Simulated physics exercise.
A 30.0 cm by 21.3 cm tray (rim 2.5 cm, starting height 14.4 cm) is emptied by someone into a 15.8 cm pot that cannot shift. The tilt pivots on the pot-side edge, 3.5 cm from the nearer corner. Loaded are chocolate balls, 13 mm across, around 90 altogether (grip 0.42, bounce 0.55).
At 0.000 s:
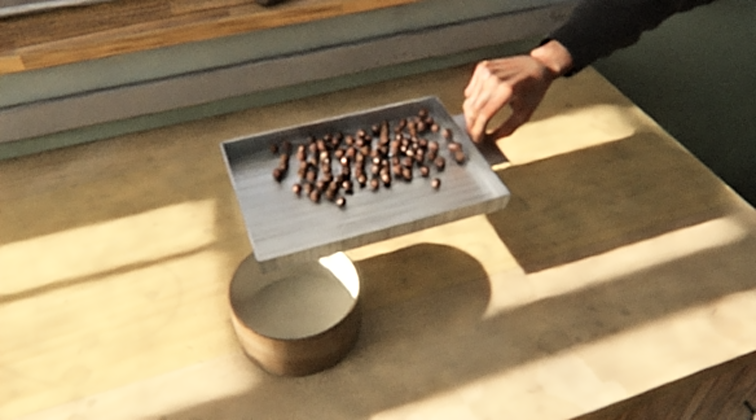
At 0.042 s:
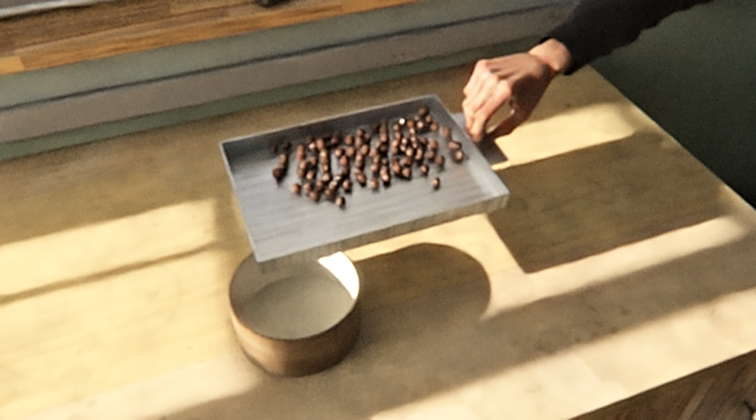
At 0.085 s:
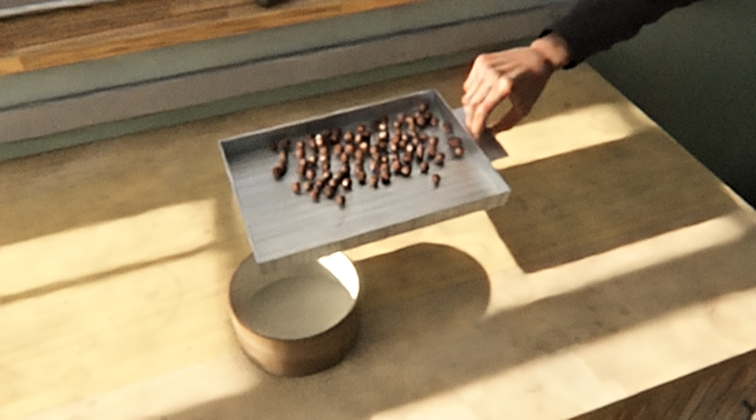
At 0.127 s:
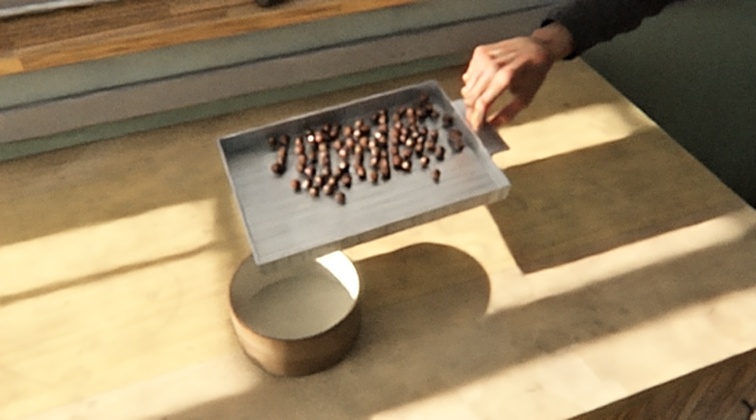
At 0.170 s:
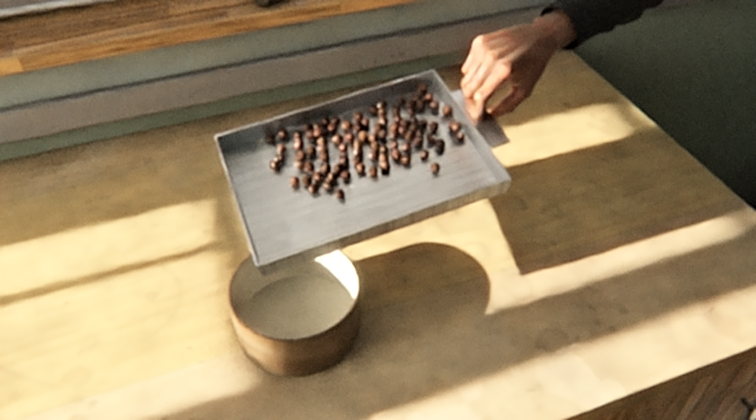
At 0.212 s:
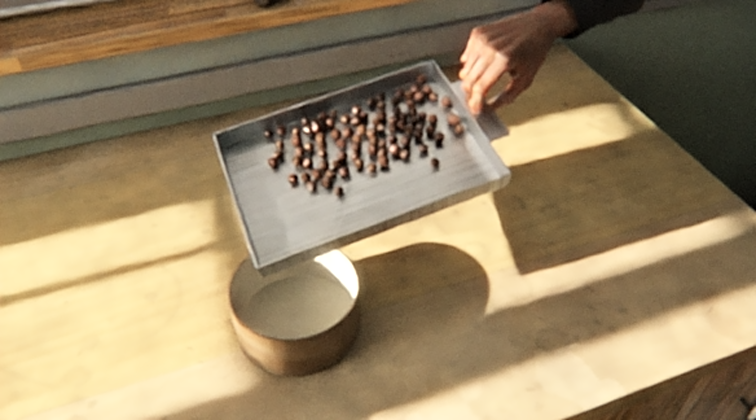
Grey tray of small brown chocolate balls slowly tilting toward its front left corner above a round pot, a hand gripping its right end.
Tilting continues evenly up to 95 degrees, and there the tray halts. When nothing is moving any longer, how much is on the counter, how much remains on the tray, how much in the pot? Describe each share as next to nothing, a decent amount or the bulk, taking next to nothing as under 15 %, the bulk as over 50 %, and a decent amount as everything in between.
Outcome: Counter: Looks set for the better part, tray: Looks set for a minimal amount, pot: Looks set for a partial amount.
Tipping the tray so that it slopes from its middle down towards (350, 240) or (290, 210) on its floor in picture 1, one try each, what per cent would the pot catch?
55 and 5 %.
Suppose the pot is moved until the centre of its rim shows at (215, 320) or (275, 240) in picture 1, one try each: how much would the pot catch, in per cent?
Some 90 and 0 per cent.
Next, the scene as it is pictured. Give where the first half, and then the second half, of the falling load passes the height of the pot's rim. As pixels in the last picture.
First near (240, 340), then at (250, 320).
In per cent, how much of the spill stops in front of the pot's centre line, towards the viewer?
Some 80 per cent.
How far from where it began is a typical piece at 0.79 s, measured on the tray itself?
It has moved some 17 cm from its start.
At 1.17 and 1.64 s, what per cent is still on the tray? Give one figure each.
90 then 40.
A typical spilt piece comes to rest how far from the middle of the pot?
About 20 centimetres.
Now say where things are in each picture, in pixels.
The first picture shows tray tilt 0 degrees, front corners at (260, 259) and (508, 193); middle of the pieces at (366, 151); pot at (294, 285).
The second picture shows tray tilt 1 degrees, front corners at (260, 259) and (507, 192); middle of the pieces at (366, 150).
The third picture shows tray tilt 2 degrees, front corners at (259, 260) and (507, 188); middle of the pieces at (365, 147).
The fourth picture shows tray tilt 5 degrees, front corners at (259, 262) and (508, 183), lowest corner left front; middle of the pieces at (365, 142).
The fifth picture shows tray tilt 8 degrees, front corners at (259, 263) and (508, 177), lowest corner left front; middle of the pieces at (364, 136).
The sixth picture shows tray tilt 11 degrees, front corners at (258, 265) and (508, 172), lowest corner left front; middle of the pieces at (362, 130); pot at (293, 286). The tray's pace is about 70 degrees a second.
After 0.79 s, tilt 51 degrees; the tray holds 100 %, the pot 0 %.
After 1.17 s, tilt 77 degrees; the tray holds 90 %, the pot 0 %.
After 1.64 s, tilt 95 degrees; the tray holds 40 %, the pot 15 %.
By 3.2 s all is still; counter 65 %, tray 0 %, pot 35 %.
